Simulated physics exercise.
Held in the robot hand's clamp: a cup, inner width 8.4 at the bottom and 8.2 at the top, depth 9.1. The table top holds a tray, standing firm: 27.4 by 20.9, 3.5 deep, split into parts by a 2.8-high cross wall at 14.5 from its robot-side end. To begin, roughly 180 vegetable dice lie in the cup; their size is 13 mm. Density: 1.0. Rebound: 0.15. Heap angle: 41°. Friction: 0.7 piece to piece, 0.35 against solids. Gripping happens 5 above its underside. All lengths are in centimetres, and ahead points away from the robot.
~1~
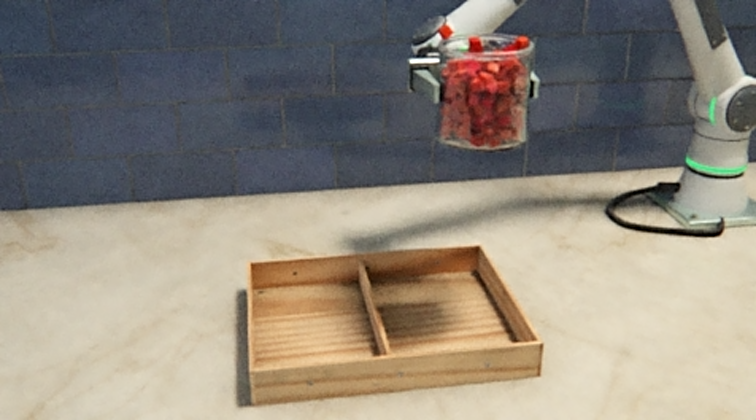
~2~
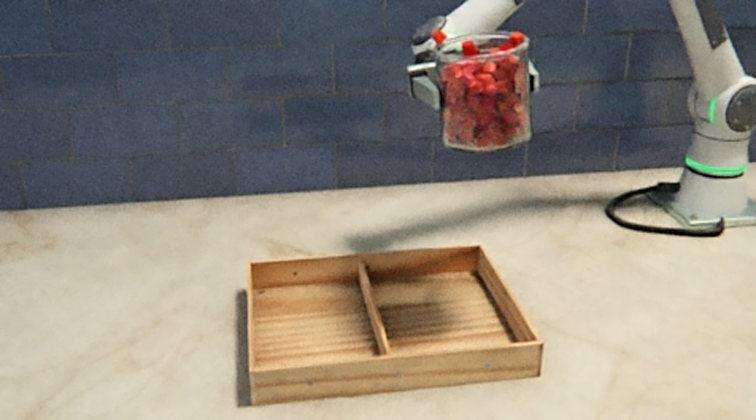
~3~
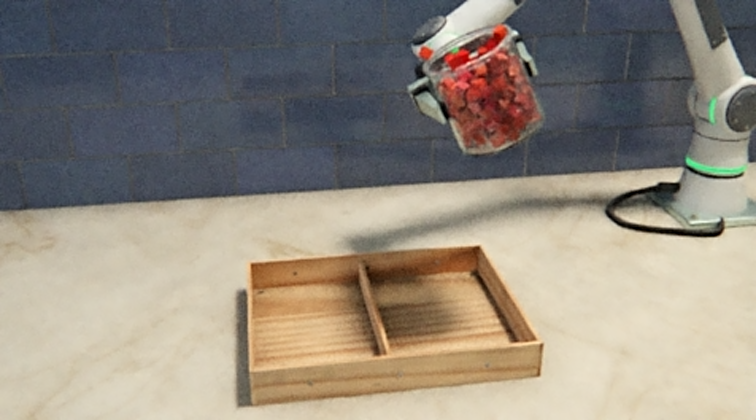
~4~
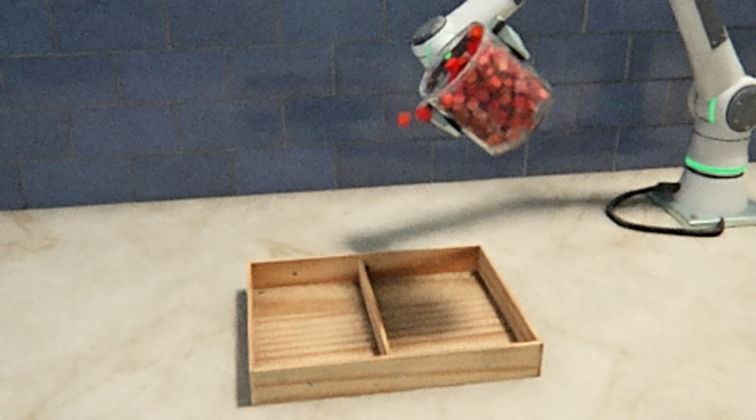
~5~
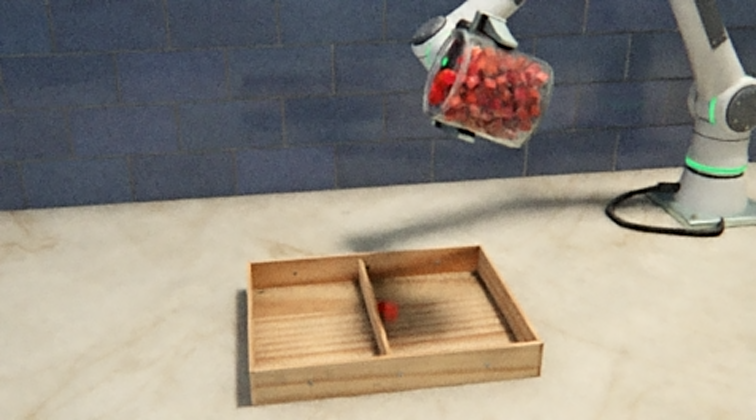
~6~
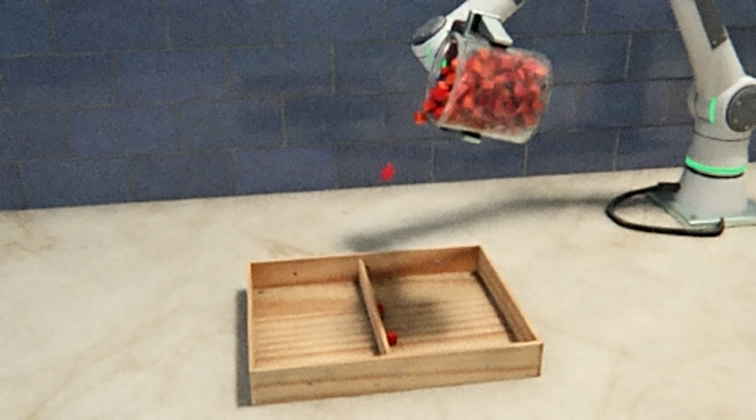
The clip shows a robot arm holding a clear cup of red vegetable dice above a divided wooden tray and tilting it steeply to the left, as a few pieces drop out, some landing beside the tray's divider.
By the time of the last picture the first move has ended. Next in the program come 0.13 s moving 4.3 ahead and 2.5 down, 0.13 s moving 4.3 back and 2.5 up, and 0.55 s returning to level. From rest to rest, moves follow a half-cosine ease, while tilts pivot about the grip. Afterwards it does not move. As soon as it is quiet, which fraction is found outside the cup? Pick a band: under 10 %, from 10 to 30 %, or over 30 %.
From 10 to 30 %.
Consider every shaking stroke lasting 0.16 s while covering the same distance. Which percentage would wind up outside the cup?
Roughly 15 percent would.
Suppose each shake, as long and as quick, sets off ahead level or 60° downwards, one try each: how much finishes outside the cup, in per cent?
Near 30 and 5 percent respectively.
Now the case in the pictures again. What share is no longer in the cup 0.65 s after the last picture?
Near 20 per cent.
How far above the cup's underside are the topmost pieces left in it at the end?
I'd say near 8.5 cm from the bottom.
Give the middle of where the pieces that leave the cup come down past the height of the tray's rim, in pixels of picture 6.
They come through centred close to (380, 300).
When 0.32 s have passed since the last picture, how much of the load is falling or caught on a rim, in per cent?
About 14 per cent.
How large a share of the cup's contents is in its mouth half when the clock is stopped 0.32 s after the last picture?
Roughly 40 %.
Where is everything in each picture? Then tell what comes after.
In the first frame, cup middle at (483, 93), level; upper third of the load around (484, 74), from x 445 to 520, top at y 30; 179 in the cup.
In the second frame, cup middle at (484, 93), tilted 7° forward; upper third of the load around (489, 73), from x 440 to 525, top at y 35.
In the third frame, cup middle at (485, 92), tilted 26° forward; upper third of the load around (487, 71), from x 425 to 530, top at y 35.
In the fourth frame, cup middle at (487, 91), tilted 49° forward; upper third of the load around (486, 72), from x 405 to 540, top at y 35; 177 in the cup, 2 in flight or on a rim.
In the fifth frame, cup middle at (488, 90), tilted 68° forward; upper third of the load around (491, 71), from x 380 to 540, top at y 55; 177 in the cup, 2 in the robot-side part.
In the sixth frame, cup middle at (488, 89), tilted 75° forward; upper third of the load around (497, 72), from x 380 to 540, top at y 55; 176 in the cup, 2 in the robot-side part, 1 in flight or on a rim.
Then, 0.32 s later, tilted 73° forward, highest piece 28 above the table; 149 in the cup, 3 in the robot-side part, 2 in the far-side part, 25 in flight or on a rim.
Then, 0.65 s later, tilted 15° forward, highest piece 30 above the table; 147 in the cup, 16 in the robot-side part, 15 in the far-side part, 1 in flight or on a rim.
Then, 1.01 s later, level, highest piece 30 above the table; 147 in the cup, 17 in the robot-side part, 15 in the far-side part.
Then, 2.06 s later, level, highest piece 30 above the table; 147 in the cup, 17 in the robot-side part, 15 in the far-side part.
At rest, 147 in the cup, 17 in the robot-side part, 15 in the far-side part. That is 18 % outside the cup.
